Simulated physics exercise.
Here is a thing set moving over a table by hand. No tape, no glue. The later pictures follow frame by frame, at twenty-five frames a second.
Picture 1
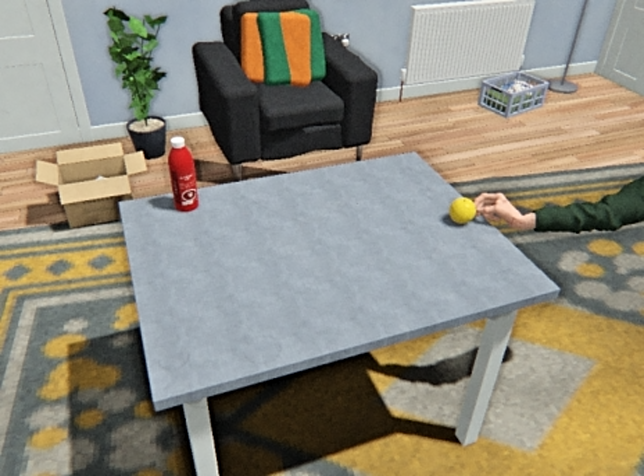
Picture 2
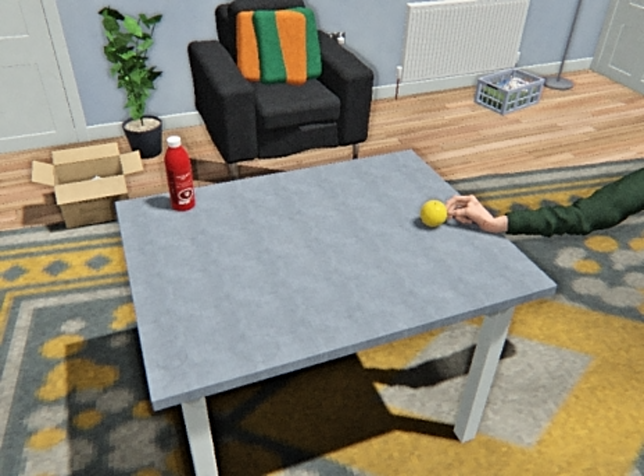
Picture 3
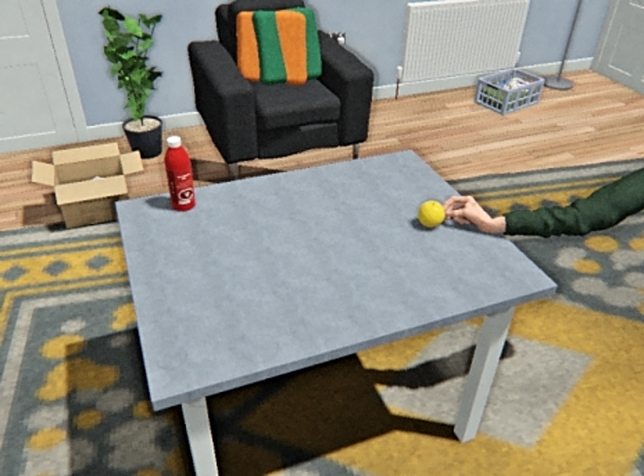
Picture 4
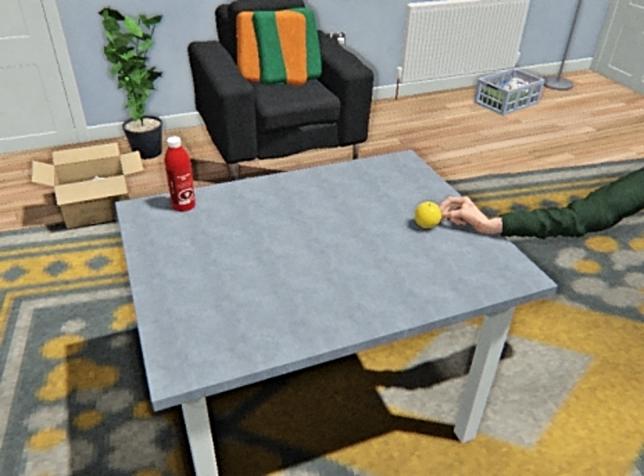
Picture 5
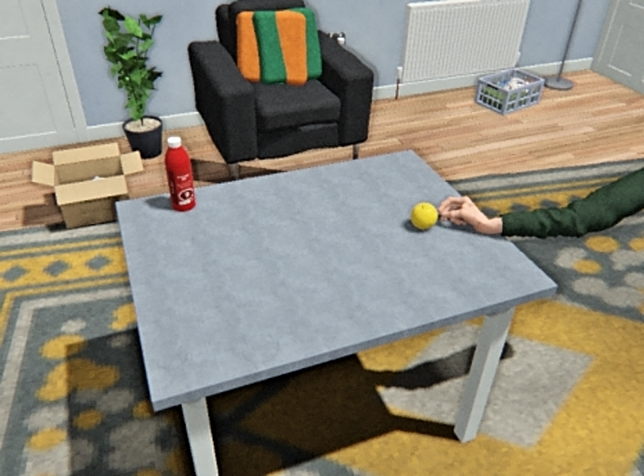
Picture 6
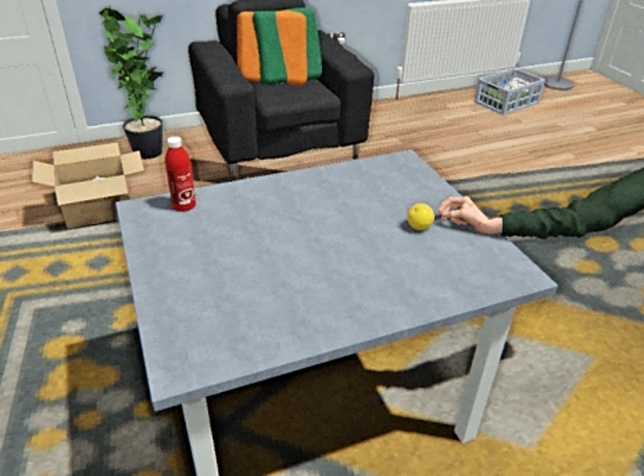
A hand in a green sleeve moving a yellow apple left over a grey table, then the apple rolling slightly away from the fingers.
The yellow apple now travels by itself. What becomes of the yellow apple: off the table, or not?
The yellow apple stays on the table.
Then, 0.10 s after the last picture, yellow apple rolled about its own width near (412, 219).
Then, 0.30 s after the last picture, yellow apple rolled about its own width near (399, 222).
Then, 0.50 s after the last picture, yellow apple rolled about its own width near (392, 223).
At rest, moved from the start, yellow apple. Seen from the same camera at the end, yellow apple near (390, 224).
